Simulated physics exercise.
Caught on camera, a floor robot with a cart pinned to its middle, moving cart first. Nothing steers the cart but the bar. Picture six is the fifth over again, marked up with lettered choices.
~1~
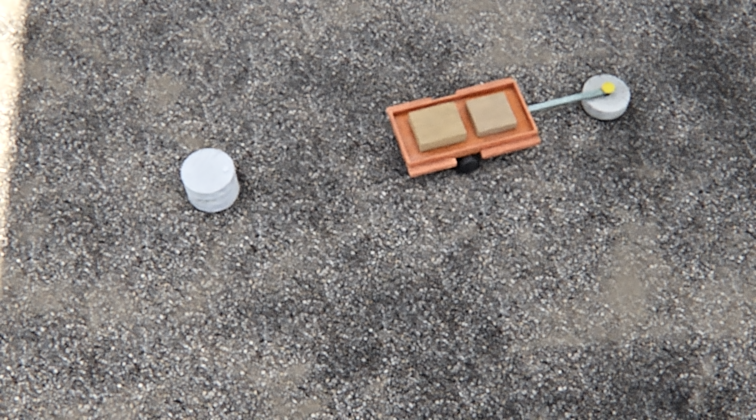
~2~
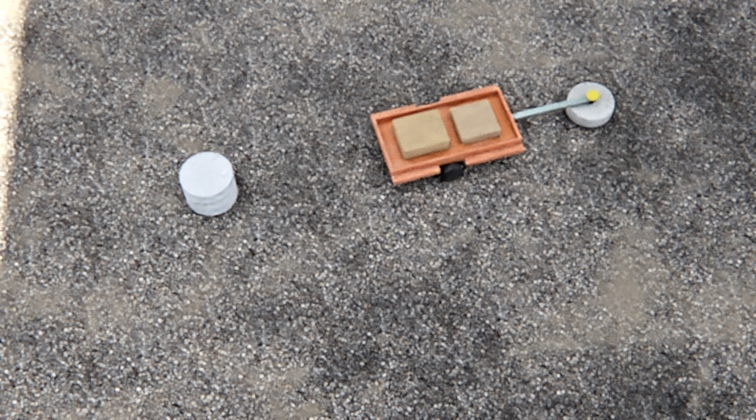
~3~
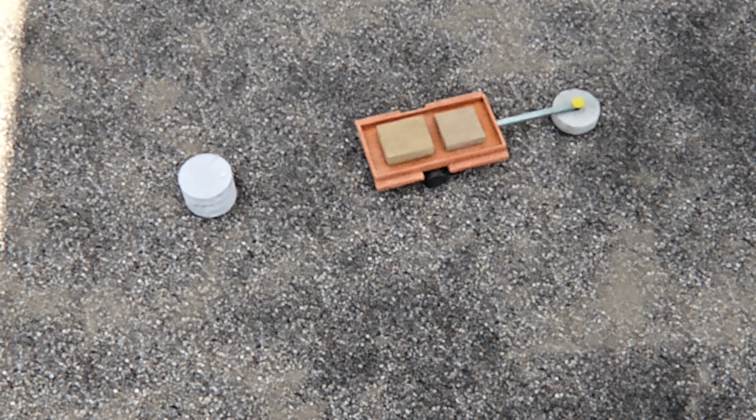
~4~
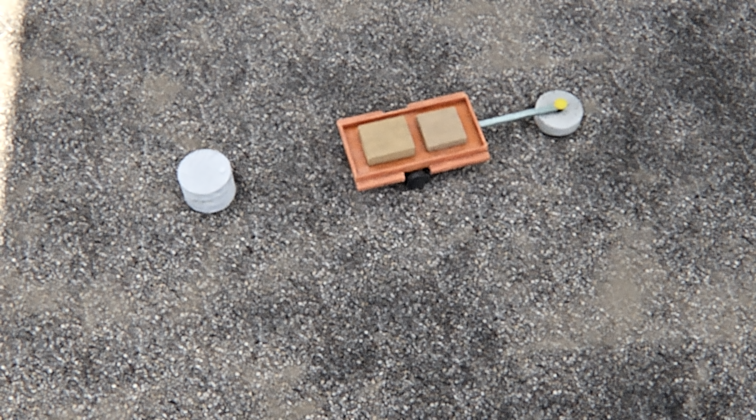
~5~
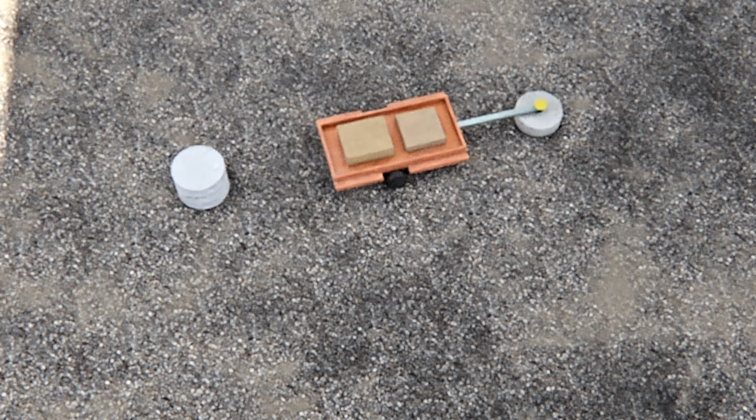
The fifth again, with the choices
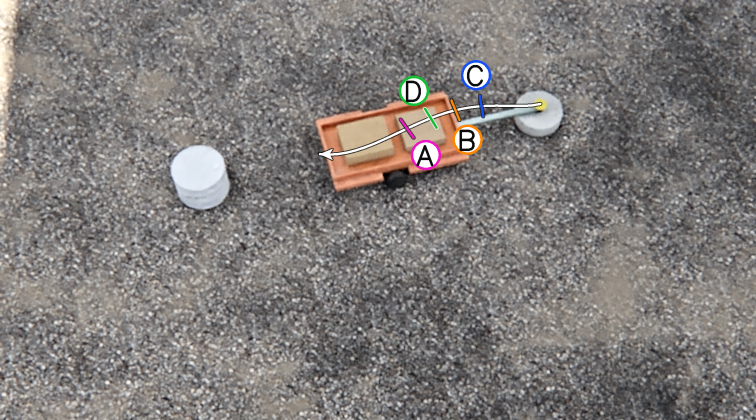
An orange cart carrying two tan blocks moves slowly left, joined to a round robot behind it.
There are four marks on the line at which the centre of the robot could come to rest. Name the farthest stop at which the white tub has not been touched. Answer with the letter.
The farthest safe stop is B.
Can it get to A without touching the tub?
For that mark, no.
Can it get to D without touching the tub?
No.
On the copy, A at (407, 129); B at (455, 110); C at (482, 106); D at (431, 118); the route from (541, 104) via (428, 119) to (320, 154).
On B. First, robot (510, 114), cart (363, 145).
Then, robot (480, 114), cart (335, 153).
Finally, robot (455, 118), cart (310, 161); nothing has been touched.
By contrast, A is too far, the tub has been hit; C is safe but short; D is too far, the tub has been hit.
